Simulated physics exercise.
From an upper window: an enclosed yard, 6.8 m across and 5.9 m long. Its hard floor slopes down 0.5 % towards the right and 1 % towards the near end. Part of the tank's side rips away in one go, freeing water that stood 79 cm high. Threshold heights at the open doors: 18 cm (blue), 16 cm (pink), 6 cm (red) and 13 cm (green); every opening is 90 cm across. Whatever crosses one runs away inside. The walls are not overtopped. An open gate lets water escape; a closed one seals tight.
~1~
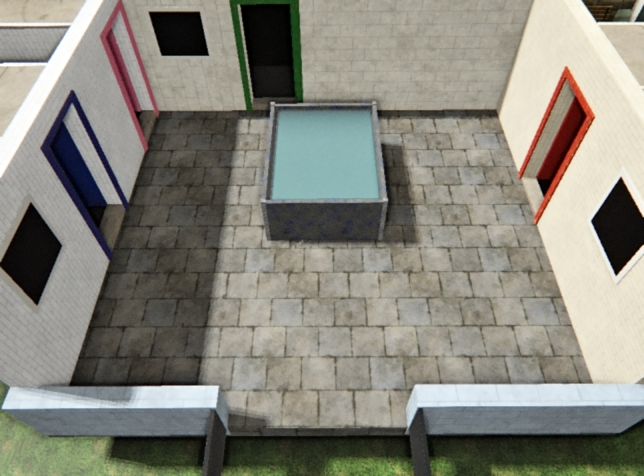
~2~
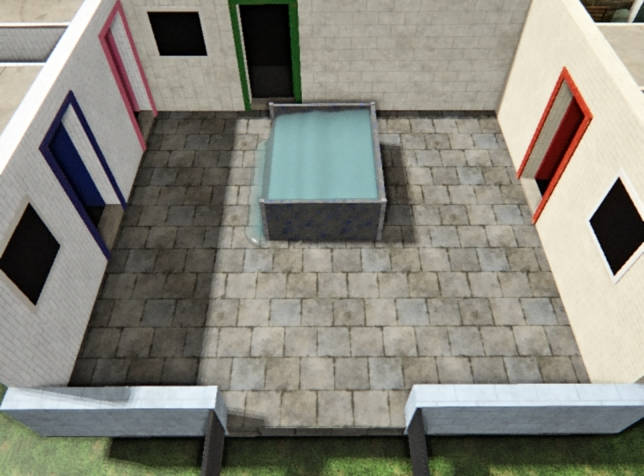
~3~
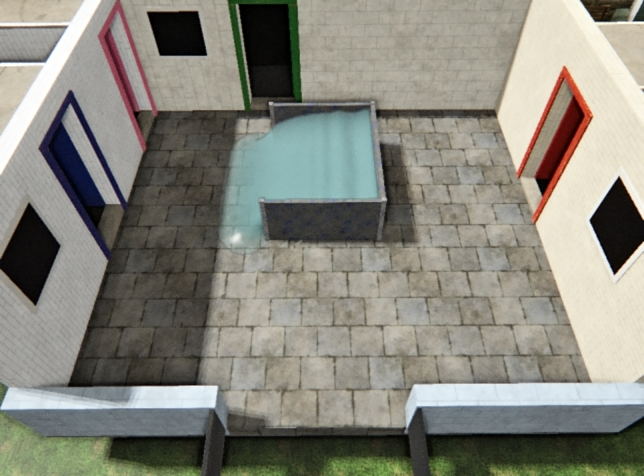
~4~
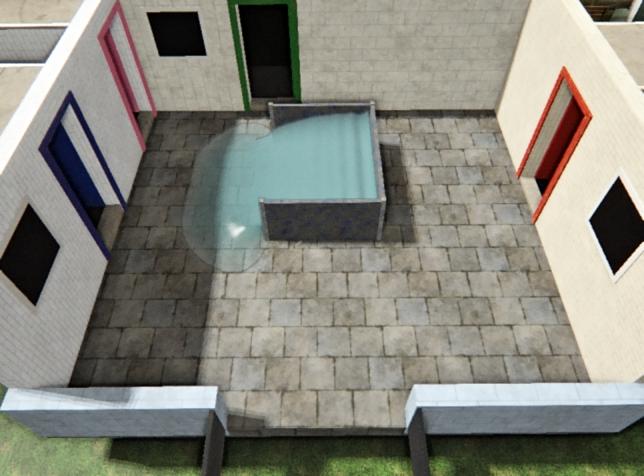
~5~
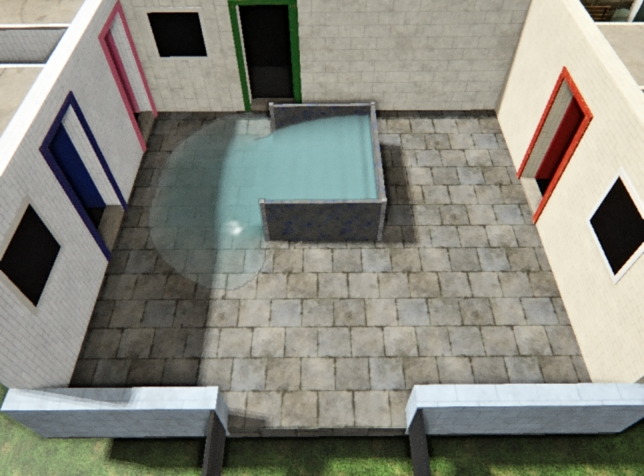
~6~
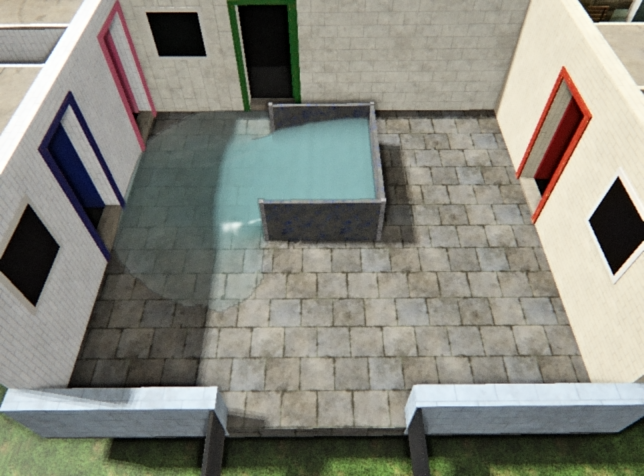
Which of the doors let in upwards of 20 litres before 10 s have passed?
The water let in: At the blue door it passes the limit; at the pink door it passes the limit; at the red door it stays under the limit; at the green door it does not reach the limit.
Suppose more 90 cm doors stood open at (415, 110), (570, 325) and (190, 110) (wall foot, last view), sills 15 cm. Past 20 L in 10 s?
In that order: Under, not over, above.
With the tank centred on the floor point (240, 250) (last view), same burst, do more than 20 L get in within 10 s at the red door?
Against that limit: Red past it.
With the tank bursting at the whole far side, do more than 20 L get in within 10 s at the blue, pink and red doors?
Then: Blue below, pink past it, red above.
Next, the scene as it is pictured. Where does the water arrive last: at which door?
Last comes the red one.
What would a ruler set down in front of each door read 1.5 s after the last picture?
Depths in cm: Blue 34, pink 35, red 0, green 1.
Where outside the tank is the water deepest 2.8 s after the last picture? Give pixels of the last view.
Around (61, 410).
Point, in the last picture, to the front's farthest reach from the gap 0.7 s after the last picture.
Around (74, 368).
Then, 0.7 s after the last picture water covers 30 % of the floor and is deepest (48 cm) near (132, 188); blue door 40 cm at the sill, 67 L in, pink door 33 cm at the sill, 17 L in, red door not reached, green door 2 cm at the sill, 0 L in.
Then, 1.5 s after the last picture water covers 35 % of the floor and is deepest (44 cm) near (61, 410); blue door 34 cm at the sill, 159 L in, pink door 35 cm at the sill, 91 L in, red door not reached, green door 1 cm at the sill, 0 L in.
Then, 2.8 s after the last picture water covers 50 % of the floor and is deepest (30 cm) near (61, 410); blue door 17 cm at the sill, 199 L in, pink door 20 cm at the sill, 163 L in, red door not reached, green door 11 cm at the sill, 0 L in.
Then, 5.3 s after the last picture water covers 90 % of the floor and is deepest (17 cm) near (494, 119); blue door 7 cm at the sill, 200 L in, pink door 7 cm at the sill, 169 L in, red door 5 cm at the sill, 0 L in, green door 6 cm at the sill, 0 L in.
Then, 9.3 s after the last picture water covers 95 % of the floor and is deepest (16 cm) near (436, 407); blue door 5 cm at the sill, 200 L in, pink door 1 cm at the sill, 169 L in, red door 5 cm at the sill, 1 L in, green door 2 cm at the sill, 0 L in.
